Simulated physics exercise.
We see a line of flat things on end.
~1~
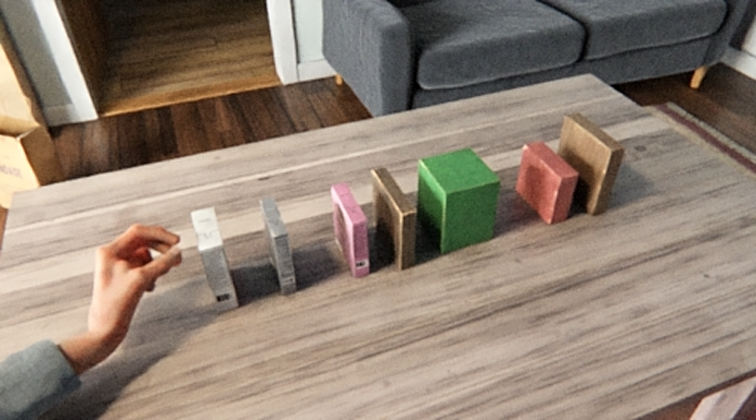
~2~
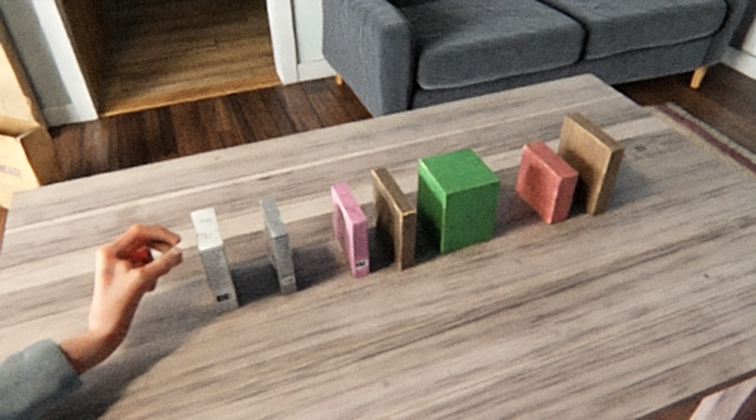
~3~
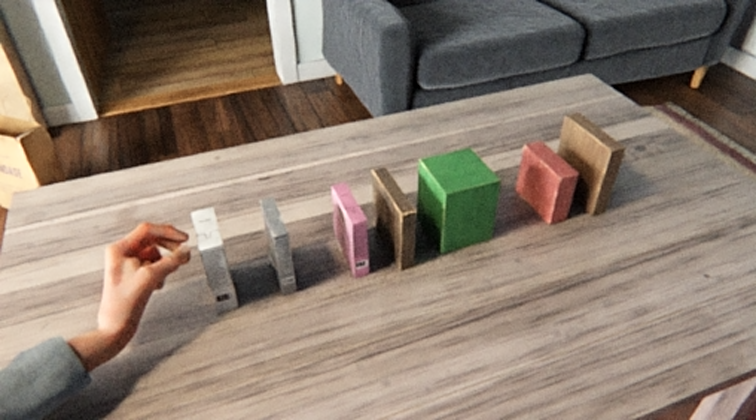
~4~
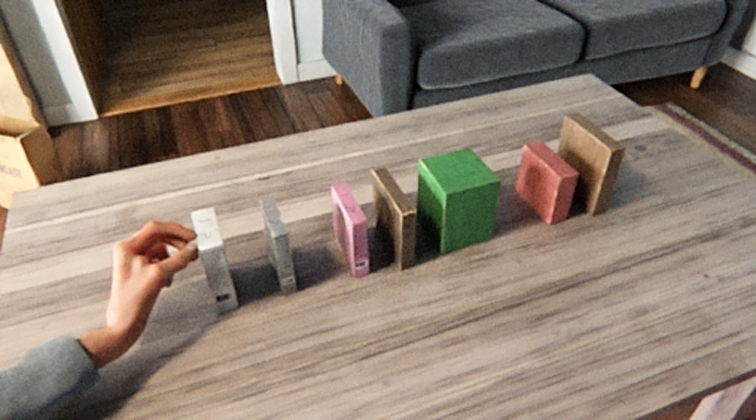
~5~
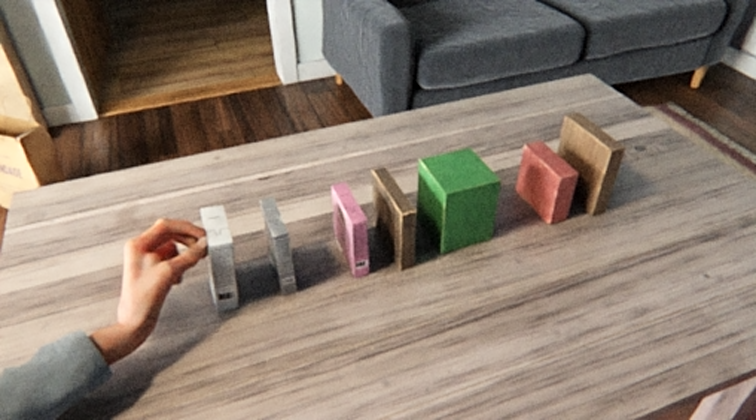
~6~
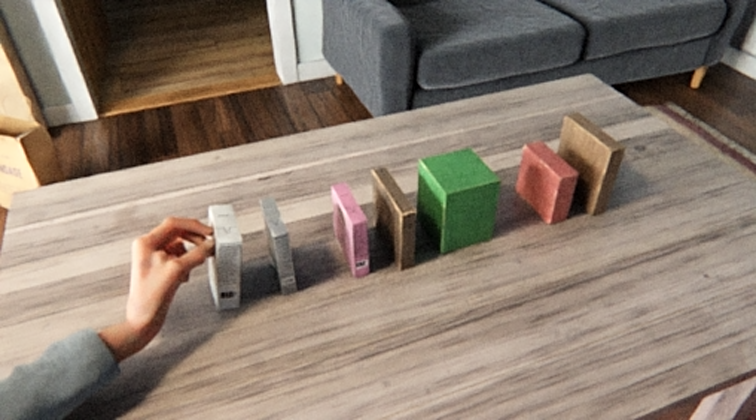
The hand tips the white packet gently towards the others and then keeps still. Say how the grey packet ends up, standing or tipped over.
The grey packet tips over.
Then, 0.30 s past the last view, white packet 48° over; grey packet rocked 21° from its first pose near (294, 243).
Then, 0.60 s past the last view, white packet 75° over; grey packet on its side near (319, 254); pink packet rocked 45° from its first pose; black block rocked 27° from its first pose.
Then, 2.10 s past the last view, white packet 76° over; grey packet on its side near (318, 255); pink packet rocked 44° from its first pose; black block rocked 27° from its first pose.
Finally, down or leaning hard on the table, pink packet and grey packet; left askew, black block; the other 2 still in place. Final places as the last picture's camera would see them, grey packet near (317, 257).
